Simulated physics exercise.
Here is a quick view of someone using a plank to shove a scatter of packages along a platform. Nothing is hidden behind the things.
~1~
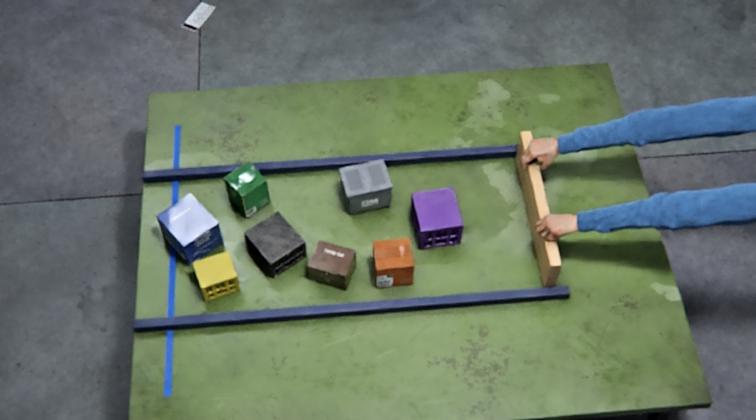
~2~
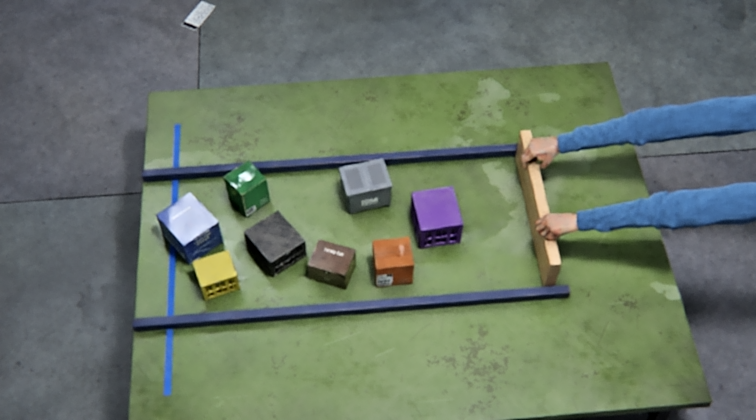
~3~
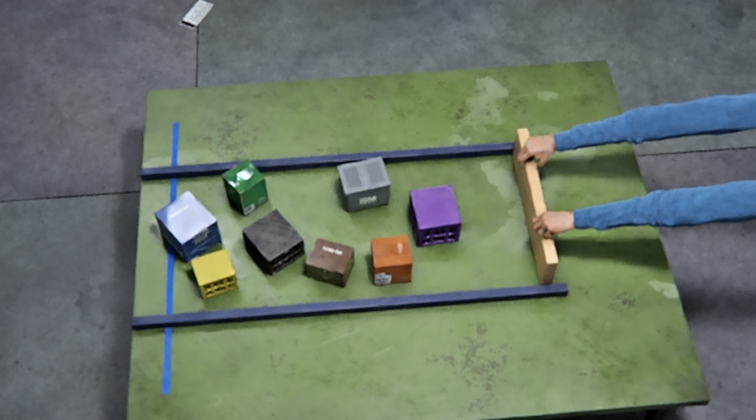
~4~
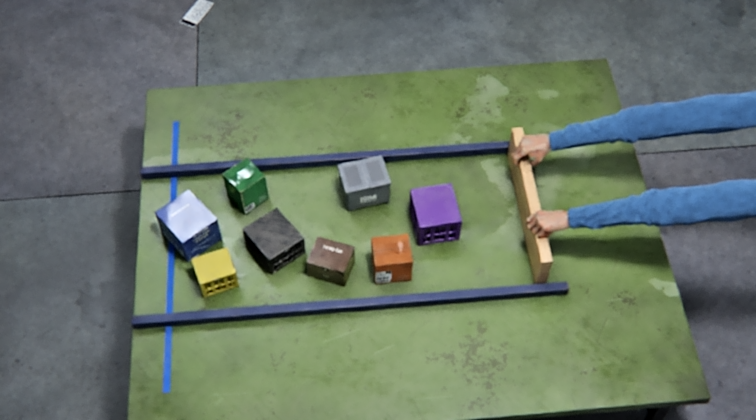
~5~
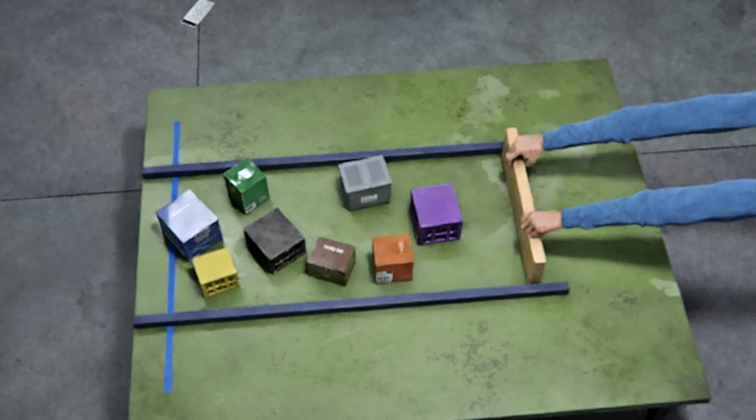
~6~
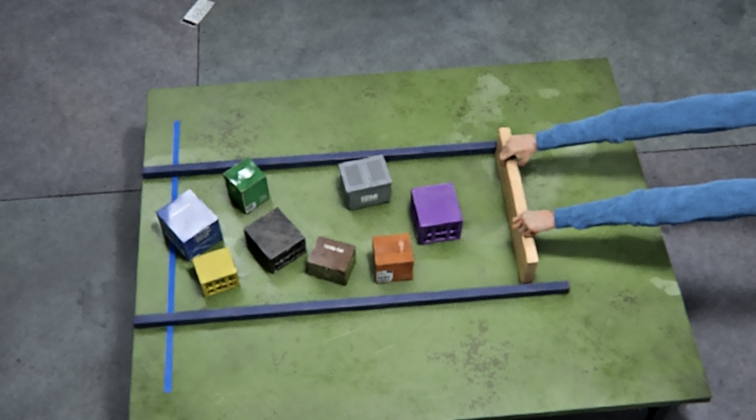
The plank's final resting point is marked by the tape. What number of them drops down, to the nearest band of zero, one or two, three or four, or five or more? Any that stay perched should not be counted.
Nearest band: Five or more.
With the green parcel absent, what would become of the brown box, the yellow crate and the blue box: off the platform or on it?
The brown box is gone. The yellow crate is gone. The blue box is gone.
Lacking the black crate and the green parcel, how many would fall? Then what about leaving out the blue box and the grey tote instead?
Fallen: 3 in the first try, 3 in the other.
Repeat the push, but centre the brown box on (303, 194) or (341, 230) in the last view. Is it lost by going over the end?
Taking the two places in order, it ends up down and then ends up down.
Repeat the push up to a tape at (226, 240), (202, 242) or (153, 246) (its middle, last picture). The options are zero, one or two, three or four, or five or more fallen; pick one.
One after the other, the answers are one or two; three or four; more than four.
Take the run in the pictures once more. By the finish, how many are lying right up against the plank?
It is in contact with 3.
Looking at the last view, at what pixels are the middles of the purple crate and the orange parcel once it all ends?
Result: One about (148, 236), other about (150, 277).
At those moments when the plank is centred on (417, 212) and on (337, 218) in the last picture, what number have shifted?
Counting first: 1, next 5.
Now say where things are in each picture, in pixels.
The first frame shows blue box (190, 229); yellow crate (217, 276); green parcel (248, 190); plank (537, 208); tape (173, 248).
The second frame shows yellow crate (217, 275); grey tote (366, 187).
The third frame shows green parcel (246, 188); black crate (274, 242).
The fourth frame shows blue box (189, 226); plank (529, 205).
The fifth frame shows yellow crate (216, 272); purple crate (436, 214).
The sixth frame shows blue box (190, 225); yellow crate (216, 272); green parcel (247, 186); plank (515, 205); tape (173, 244).
Early on, none off yet; blue box at rest near (190, 225); yellow crate at rest near (216, 272); green parcel at rest near (247, 186).
A while later, none off yet; blue box travelled about its own width near (131, 224); yellow crate travelled well along near (135, 284); green parcel travelled well along near (174, 187).
Finally, the number that fall off is five or more; lost, brown box, black crate, green parcel, yellow crate and blue box.
